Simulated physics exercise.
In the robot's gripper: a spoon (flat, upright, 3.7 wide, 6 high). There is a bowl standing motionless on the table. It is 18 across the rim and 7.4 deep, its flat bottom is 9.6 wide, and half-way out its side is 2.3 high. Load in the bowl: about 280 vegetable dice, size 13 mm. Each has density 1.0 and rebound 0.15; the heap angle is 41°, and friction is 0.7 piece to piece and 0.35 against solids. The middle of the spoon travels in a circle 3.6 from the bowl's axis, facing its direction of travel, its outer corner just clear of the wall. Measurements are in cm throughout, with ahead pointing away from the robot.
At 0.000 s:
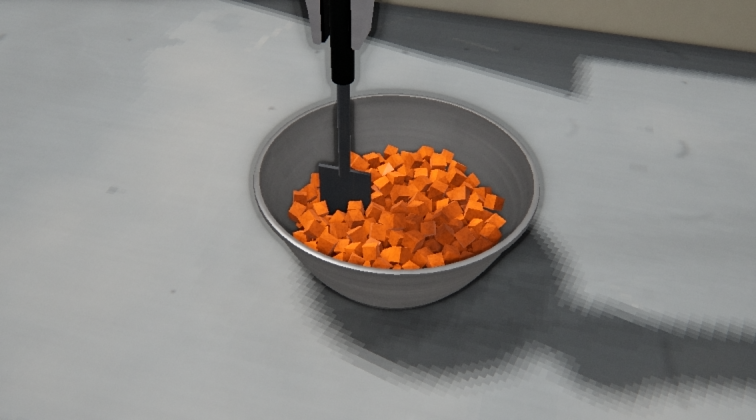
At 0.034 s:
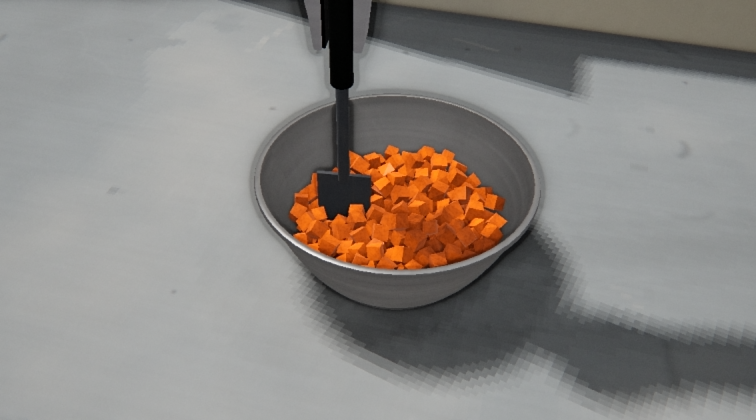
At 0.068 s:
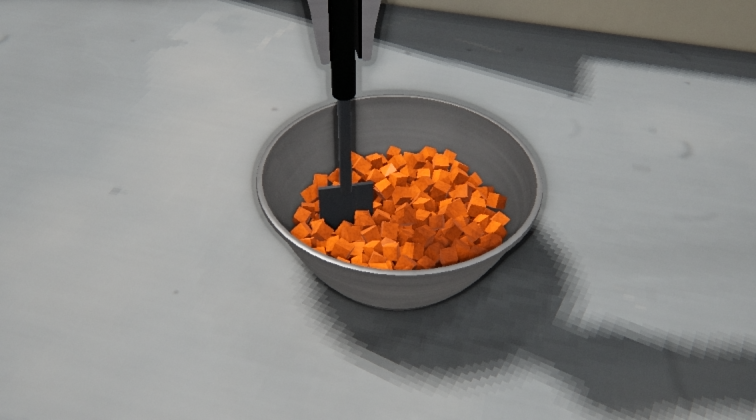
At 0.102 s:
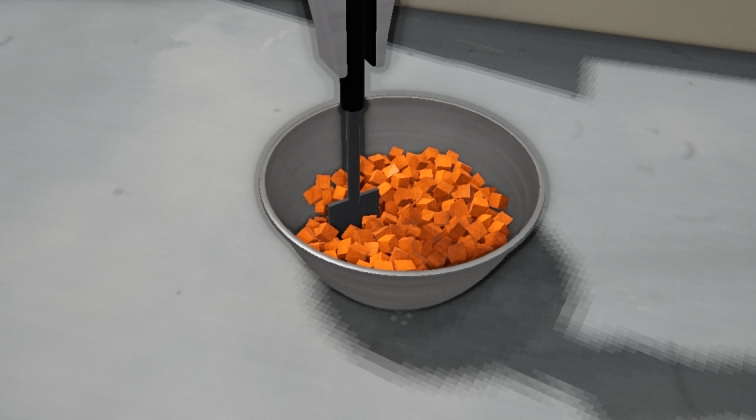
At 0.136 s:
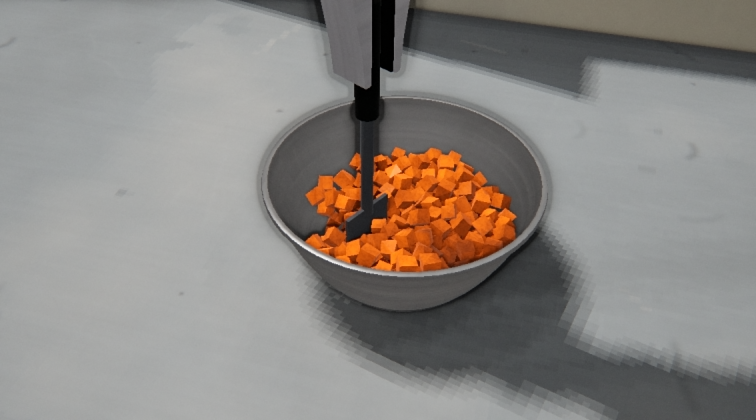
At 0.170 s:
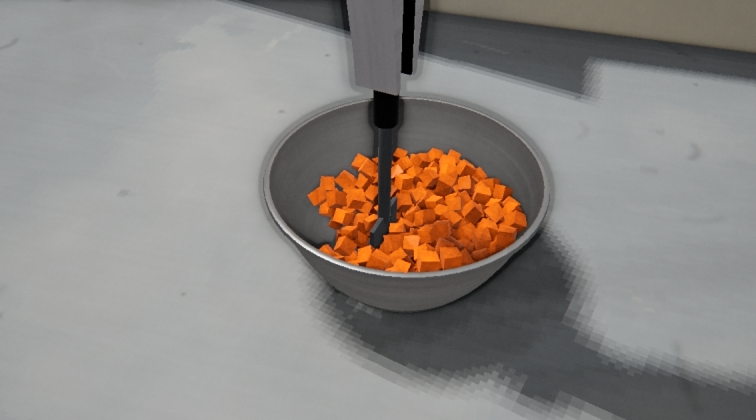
On a grey tabletop, a robot's gripper held a dark, flat-bladed spoon upright in a metal bowl of orange cubes and swept it slowly toward the viewer and right, turning the blade edge-on.
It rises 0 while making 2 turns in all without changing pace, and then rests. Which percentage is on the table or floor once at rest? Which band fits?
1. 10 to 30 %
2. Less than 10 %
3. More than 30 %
10 to 30 %.
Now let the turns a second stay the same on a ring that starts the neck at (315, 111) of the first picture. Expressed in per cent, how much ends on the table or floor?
I'd say around 30 per cent.
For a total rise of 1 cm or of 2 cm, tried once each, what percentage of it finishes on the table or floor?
Close to 25 percent and close to 20 percent.
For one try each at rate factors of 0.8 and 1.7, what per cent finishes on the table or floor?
Roughly 15 and 35 per cent.
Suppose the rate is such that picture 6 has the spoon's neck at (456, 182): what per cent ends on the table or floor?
Close to 45 in a hundred.
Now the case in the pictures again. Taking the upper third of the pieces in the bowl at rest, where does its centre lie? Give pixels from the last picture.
About (328, 224).
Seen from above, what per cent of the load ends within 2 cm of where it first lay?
Result: Close to 10 per cent of the load.
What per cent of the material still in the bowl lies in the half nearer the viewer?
Estimate: Some 70 %.
After 0.64 s, 332° round, highest piece 9 above the table; 268 in the bowl, 10 on the table or floor, 5 in flight or on the tool.
After 1.10 s, 224° round, highest piece 9 above the table; 244 in the bowl, 33 on the table or floor, 6 in flight or on the tool.
After 1.53 s, 0° round, highest piece 8 above the table; 220 in the bowl, 63 on the table or floor.
After 2.23 s, 0° round, highest piece 8 above the table; 220 in the bowl, 63 on the table or floor.
At rest, 220 in the bowl, 63 on the table or floor. That is 22 % on the table or floor.
